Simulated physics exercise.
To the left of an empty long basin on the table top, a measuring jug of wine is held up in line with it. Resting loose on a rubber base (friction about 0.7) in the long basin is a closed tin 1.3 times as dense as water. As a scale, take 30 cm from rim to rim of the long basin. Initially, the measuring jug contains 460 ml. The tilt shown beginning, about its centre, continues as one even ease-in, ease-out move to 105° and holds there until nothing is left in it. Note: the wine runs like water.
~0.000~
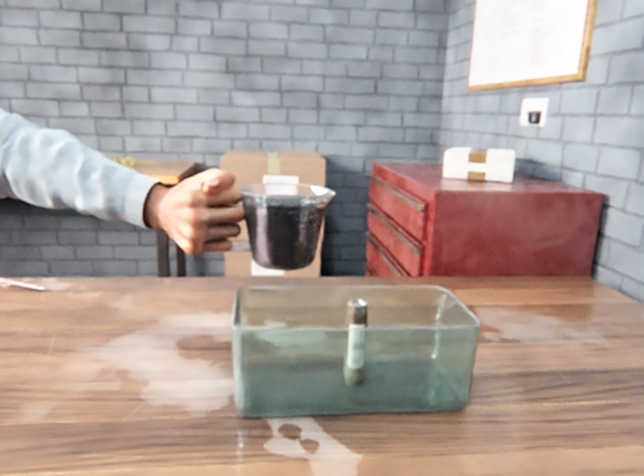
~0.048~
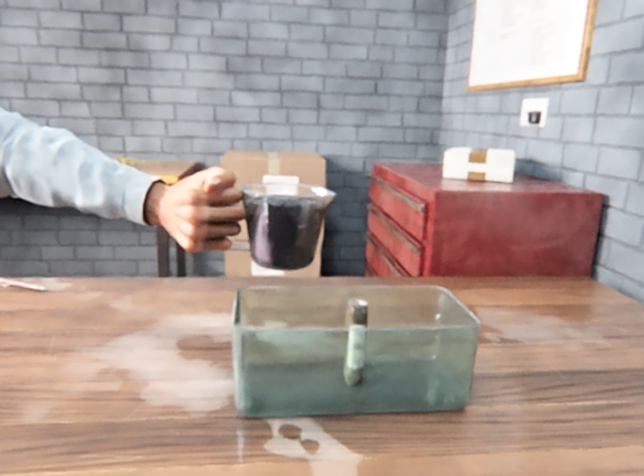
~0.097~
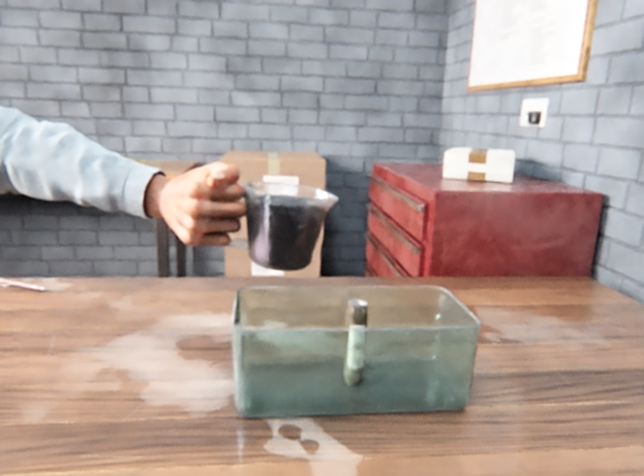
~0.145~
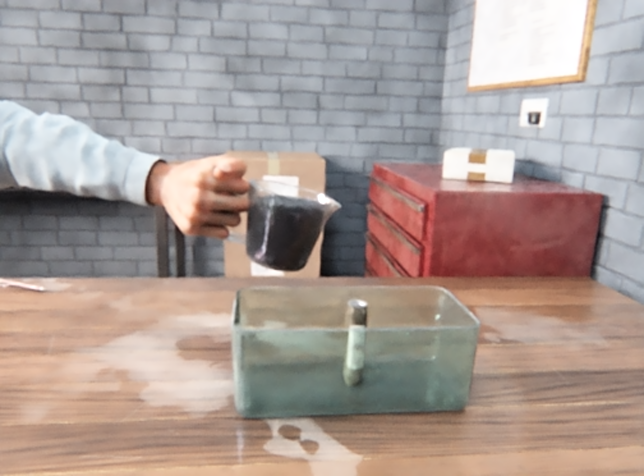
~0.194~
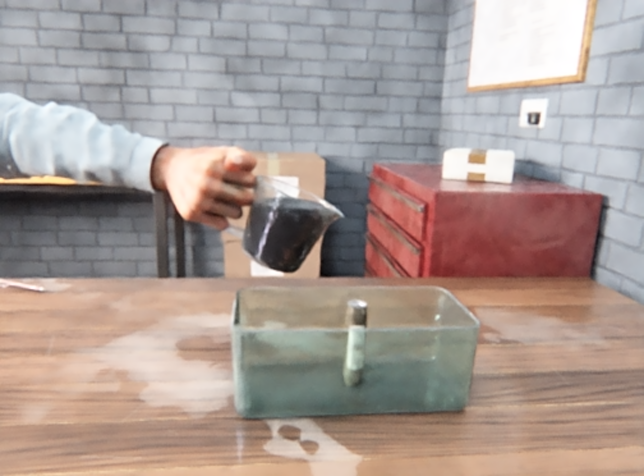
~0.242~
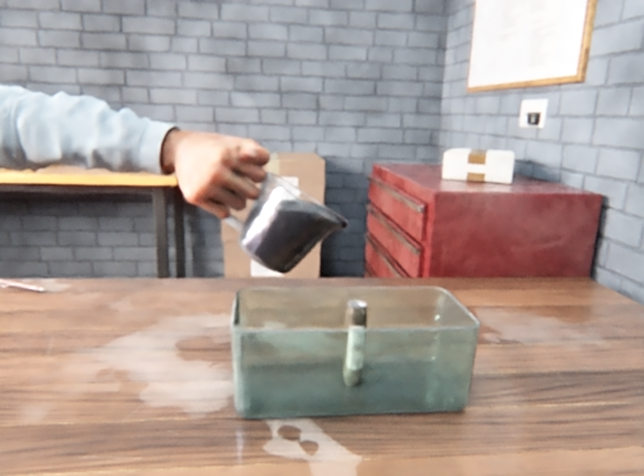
A hand holds a jug of dark liquid above a glass basin and tilts it rightward.
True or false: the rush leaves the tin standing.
False.
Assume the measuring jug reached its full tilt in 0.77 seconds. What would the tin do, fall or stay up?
Then the tin tumbles.
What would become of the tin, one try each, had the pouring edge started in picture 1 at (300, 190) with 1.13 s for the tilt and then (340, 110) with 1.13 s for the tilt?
First it stays on its base; then it stays on its base.
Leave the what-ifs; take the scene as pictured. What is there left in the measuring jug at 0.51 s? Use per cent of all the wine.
Some 40 % of it is still there.
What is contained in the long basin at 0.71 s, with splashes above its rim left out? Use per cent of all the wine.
About 90 %.
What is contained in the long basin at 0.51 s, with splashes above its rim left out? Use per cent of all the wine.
Near 34 in a hundred.
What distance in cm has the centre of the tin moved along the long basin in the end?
All told, the tin's centre has moved close to 7.5 cm.
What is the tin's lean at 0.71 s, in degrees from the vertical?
5°.
After 0.51 s the tilt is 95° and 40 per cent is still to pour; the tin stands where it began.
After 0.71 s the tilt is 105° and 4 per cent is still to pour; the tin leans 6°.
After 0.92 s the tilt is 105° and 0 per cent is still to pour; the tin leans 58°.
After 1.14 s the tilt is 105° and 0 per cent is still to pour; the tin lies on its side.
In the end the tin lies on its side.
